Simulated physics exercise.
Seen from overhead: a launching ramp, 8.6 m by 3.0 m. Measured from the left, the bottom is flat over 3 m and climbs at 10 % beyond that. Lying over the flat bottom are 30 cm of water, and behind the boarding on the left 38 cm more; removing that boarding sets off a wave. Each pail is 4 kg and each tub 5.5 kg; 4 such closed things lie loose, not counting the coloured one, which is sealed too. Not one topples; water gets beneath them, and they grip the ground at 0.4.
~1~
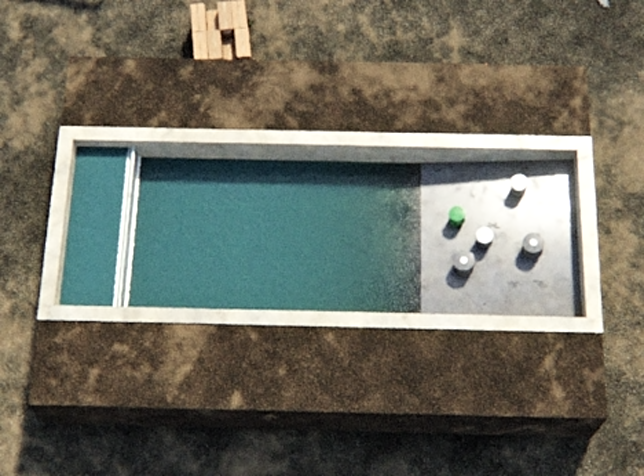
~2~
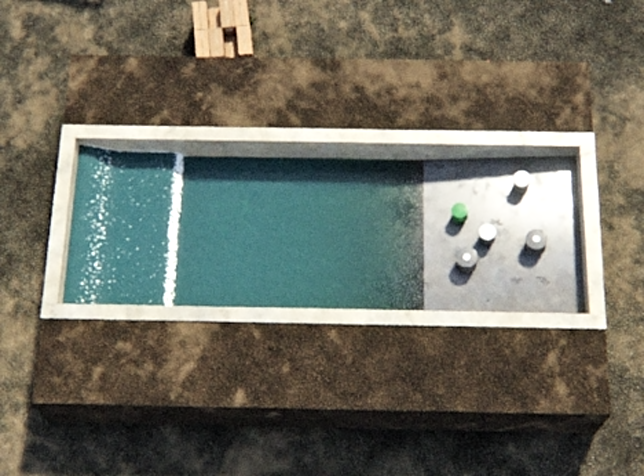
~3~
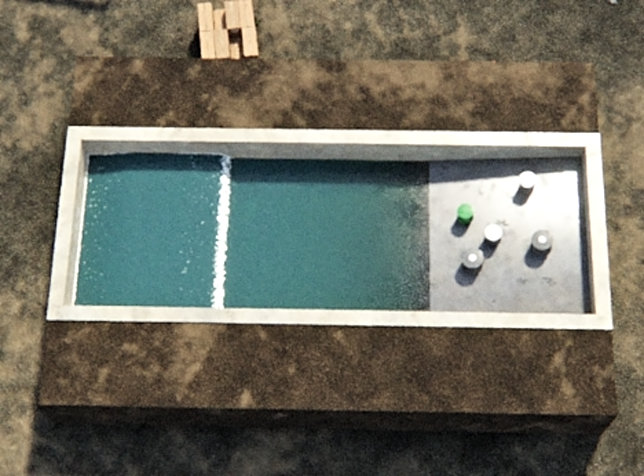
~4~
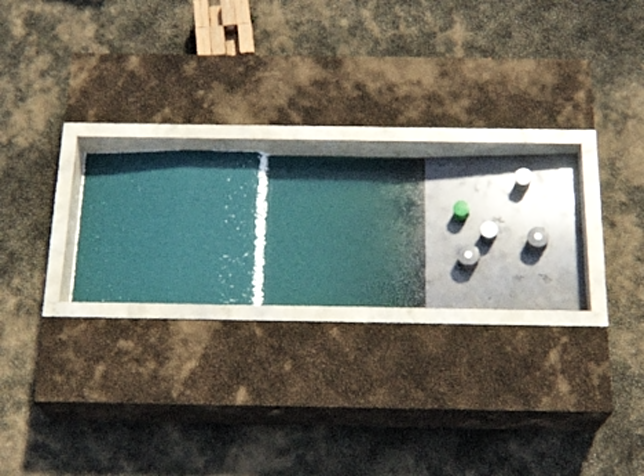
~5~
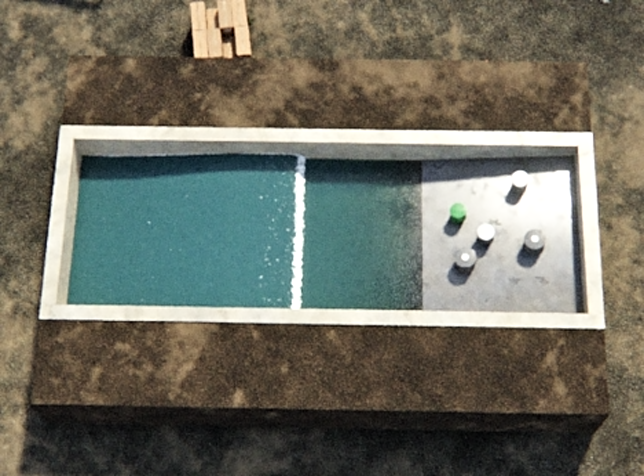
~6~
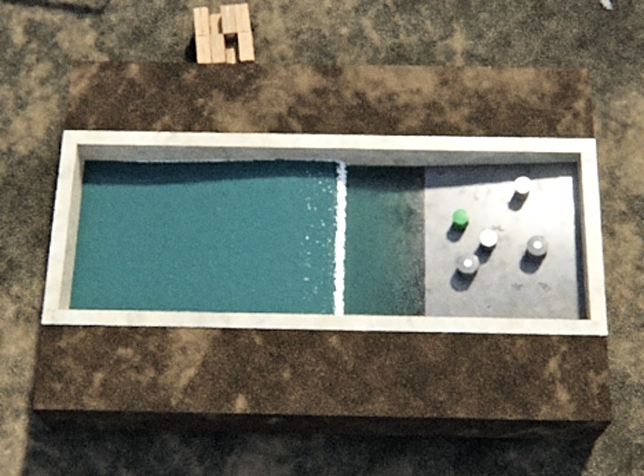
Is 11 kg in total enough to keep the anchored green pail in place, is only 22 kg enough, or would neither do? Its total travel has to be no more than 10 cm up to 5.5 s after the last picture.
I expect just the larger poundage will serve.
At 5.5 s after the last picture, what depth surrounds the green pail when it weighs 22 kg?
Close to 4 cm deep.
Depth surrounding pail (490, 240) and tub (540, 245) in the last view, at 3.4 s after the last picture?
I'd put it at 9 cm and 10 cm respectively.
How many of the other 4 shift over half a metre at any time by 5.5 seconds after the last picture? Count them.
The tally stands at 4.
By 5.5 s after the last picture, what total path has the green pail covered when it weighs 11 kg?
I'd say roughly 100 centimetres in all.
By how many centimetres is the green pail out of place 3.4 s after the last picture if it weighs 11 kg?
Shift: About 40 cm.
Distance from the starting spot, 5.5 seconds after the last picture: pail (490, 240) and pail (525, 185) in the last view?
First 60 cm, then 20 cm.
Then, 0.6 s after the last picture the green pail would be 0 cm from its start with 11 kg and 0 cm from its start with 22 kg; 0 cm of water round it then.
Then, 1.6 s after the last picture the green pail would be 32 cm from its start with 11 kg and 0 cm from its start with 22 kg; 10 cm of water round it then.
Then, 3.4 s after the last picture the green pail would be 36 cm from its start with 11 kg and 0 cm from its start with 22 kg; 8 cm of water round it then.
Then, 5.5 s after the last picture the green pail would be 22 cm from its start with 11 kg and 1 cm from its start with 22 kg; 4 cm of water round it then.
